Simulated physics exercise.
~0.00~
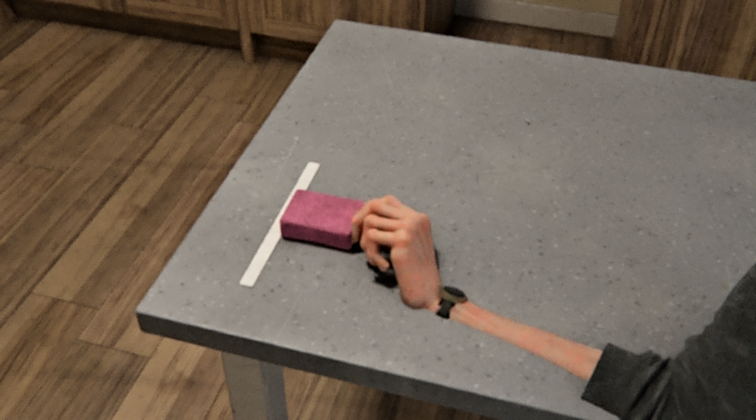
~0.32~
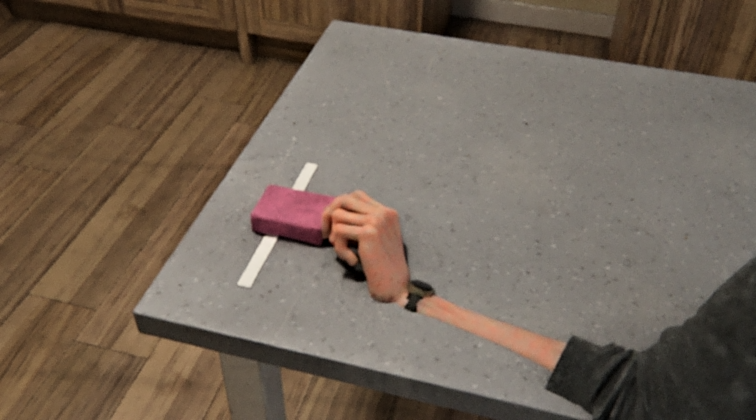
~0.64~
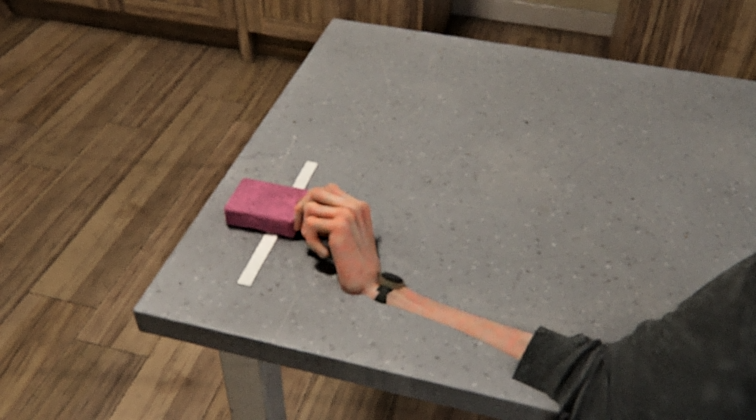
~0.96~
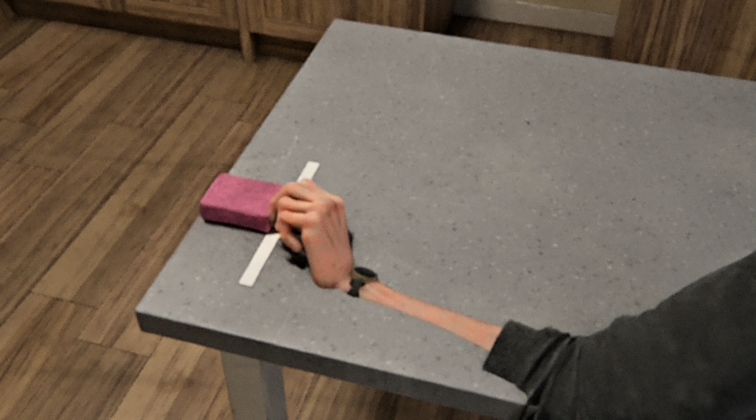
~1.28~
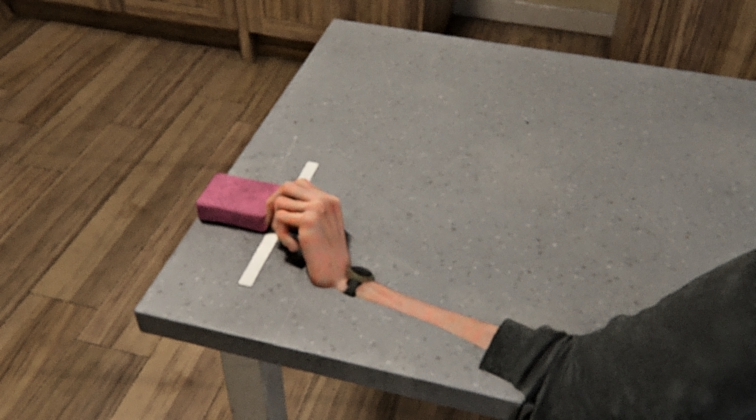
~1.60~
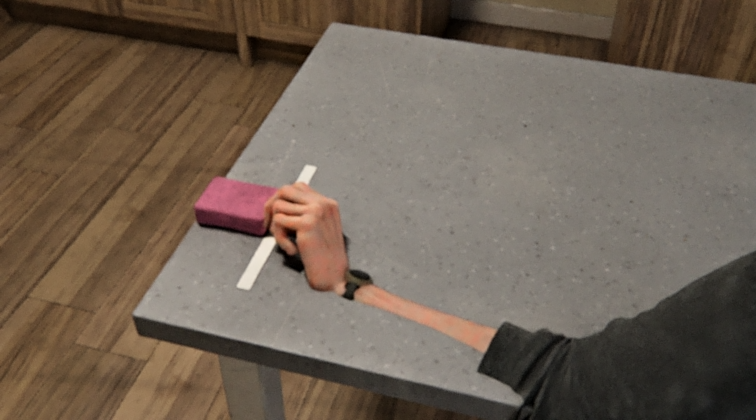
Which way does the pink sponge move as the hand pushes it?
The pink sponge moves to the left, across the white strip and towards the table's edge.
